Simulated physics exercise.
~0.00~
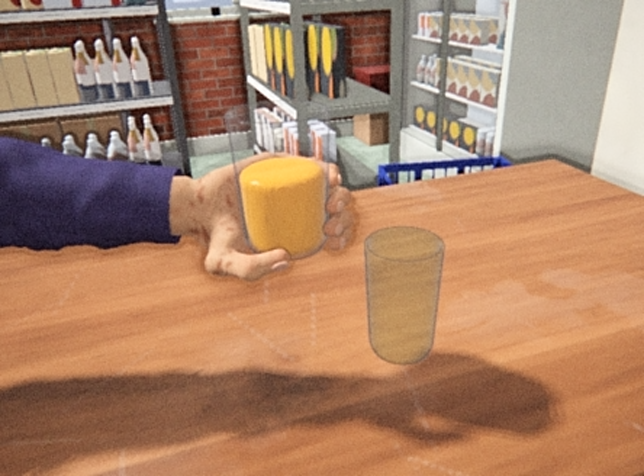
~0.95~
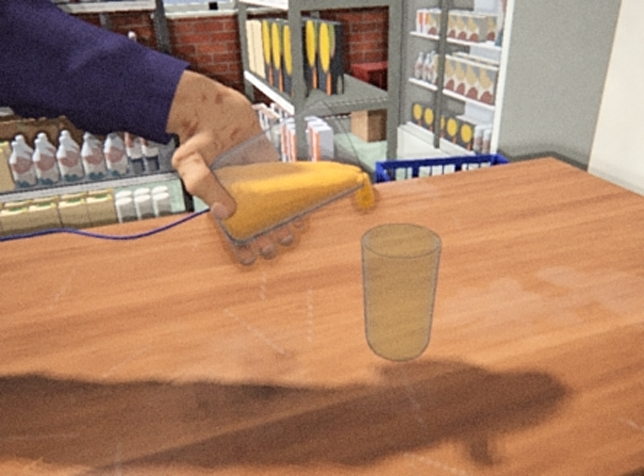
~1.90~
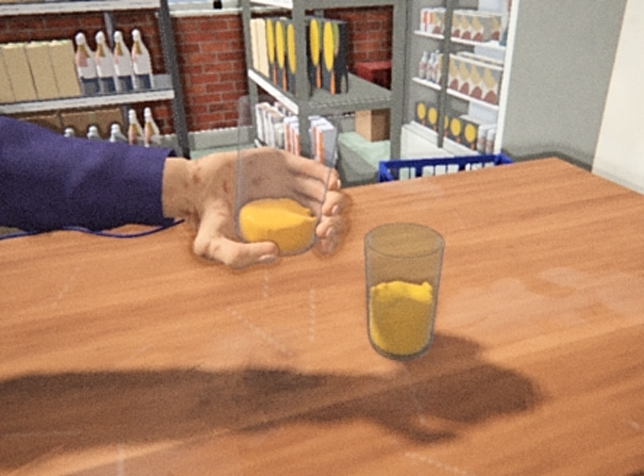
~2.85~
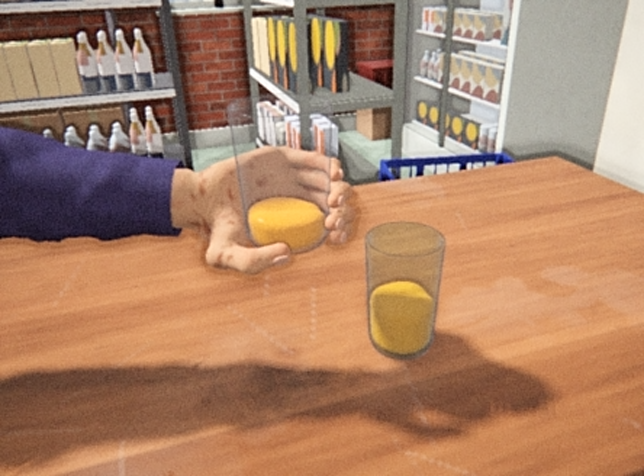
A hand tips a tumbler of orange-yellow juice toward a tall glass, then levels it, leaving both vessels partly filled.
